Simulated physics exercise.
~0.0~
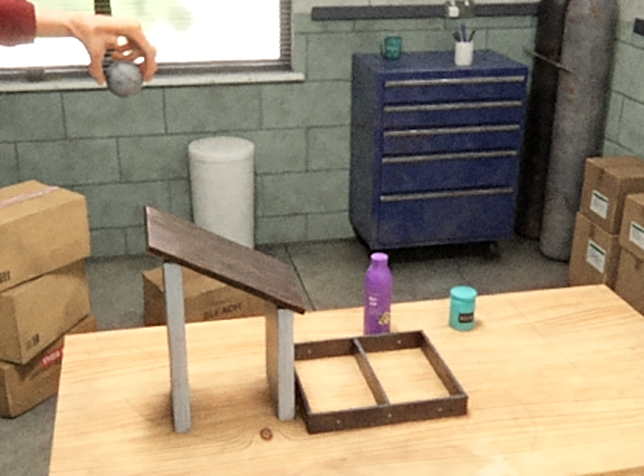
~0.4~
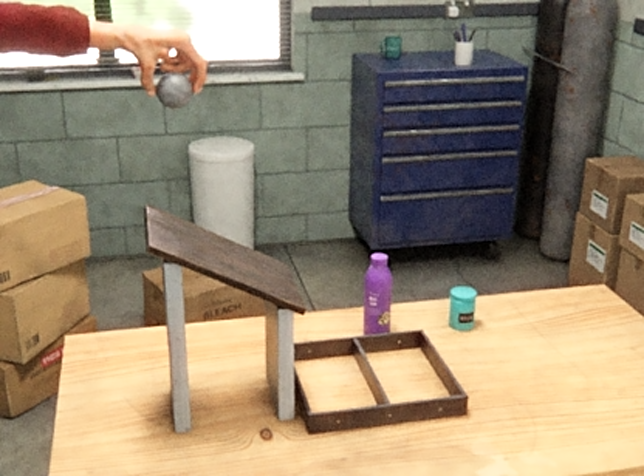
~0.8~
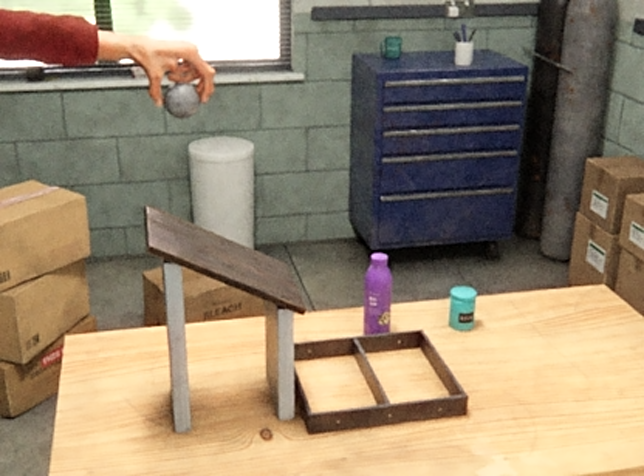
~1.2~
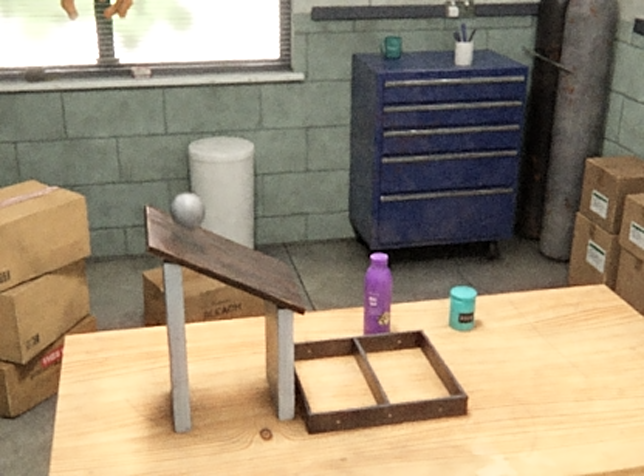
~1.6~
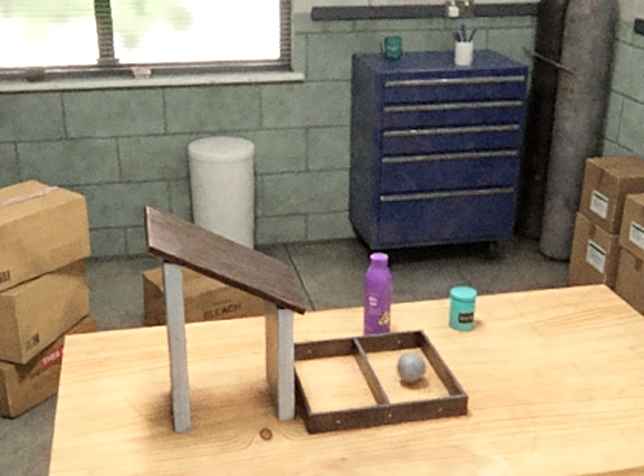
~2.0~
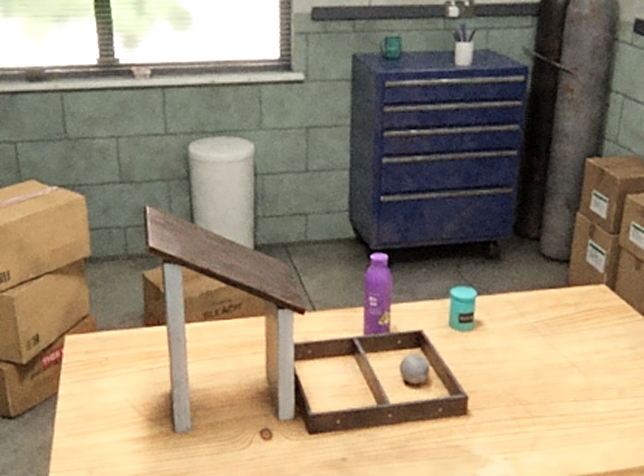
In a workshop with grey block walls, a still camera looks slightly down on a pale wooden table. A dark board slants down to the right on grey supports, beside a dark tray with two bays, with a purple bottle and a turquoise jar standing behind the tray. At the upper left, a hand holds a grey ball and carries it right, then slightly lower above the board. The hand lets go and withdraws as the ball drops to the upper part of the board. The ball then travels down to the right and ends in the farther bay, while the bottle and jar stay put.
